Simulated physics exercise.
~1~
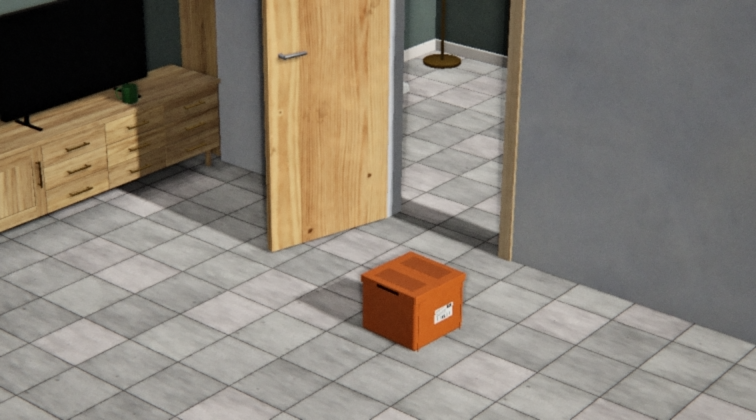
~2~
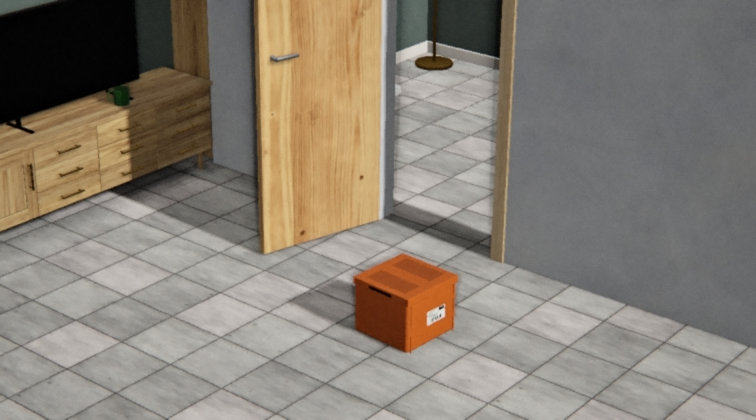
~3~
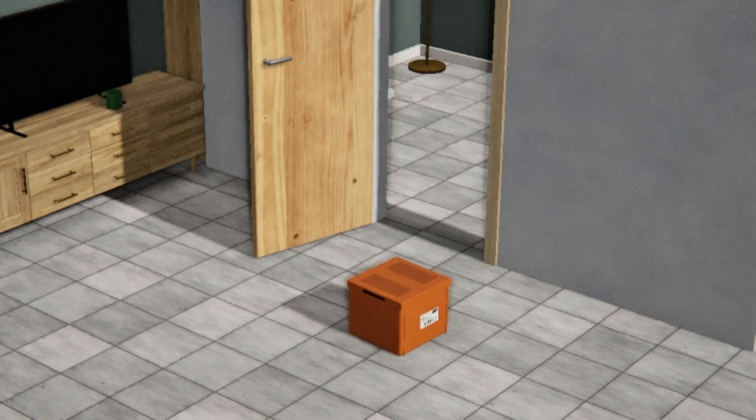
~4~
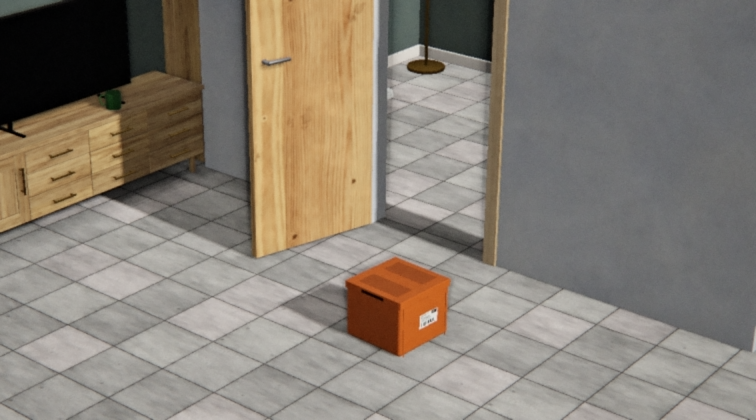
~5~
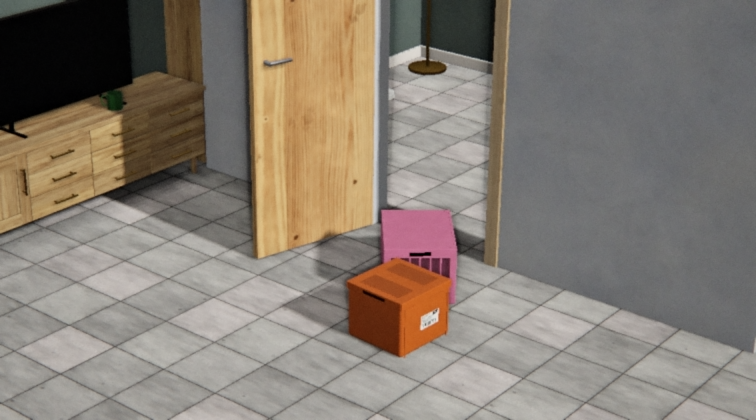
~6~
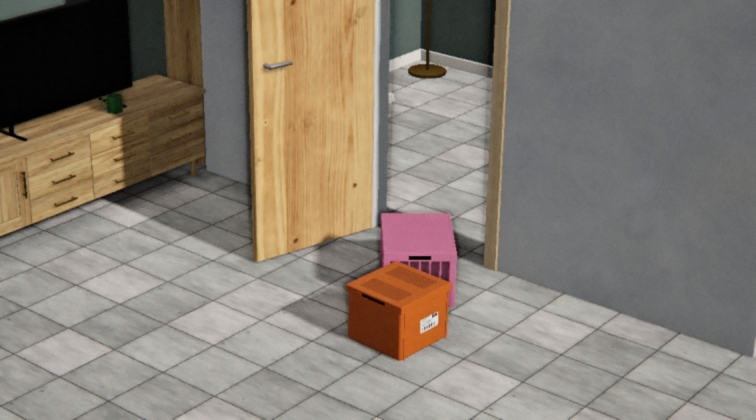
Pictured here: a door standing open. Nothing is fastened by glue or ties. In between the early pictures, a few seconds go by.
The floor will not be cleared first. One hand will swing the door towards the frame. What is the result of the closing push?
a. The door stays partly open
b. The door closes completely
a, the door stays partly open.
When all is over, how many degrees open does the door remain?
About 45°.
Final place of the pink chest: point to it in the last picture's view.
It ends up near (426, 259).
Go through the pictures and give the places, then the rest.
The first picture shows door wide open and still; orange tote (413, 301).
The second picture shows door wide open and still; orange tote (405, 303).
The third picture shows door wide open and still; orange tote (399, 306).
The fourth picture shows door wide open and still; orange tote (397, 307).
The fifth picture shows door wide open and still; orange tote (399, 307).
The sixth picture shows door wide open and still; pink chest (417, 259); orange tote (398, 311).
Then, 0.80 s after the last picture, door at 82°.
Then, 1.30 s after the last picture, door at 55°.
At rest, door at 45°; both in place. Seen from the same camera at the end, pink chest near (426, 259).
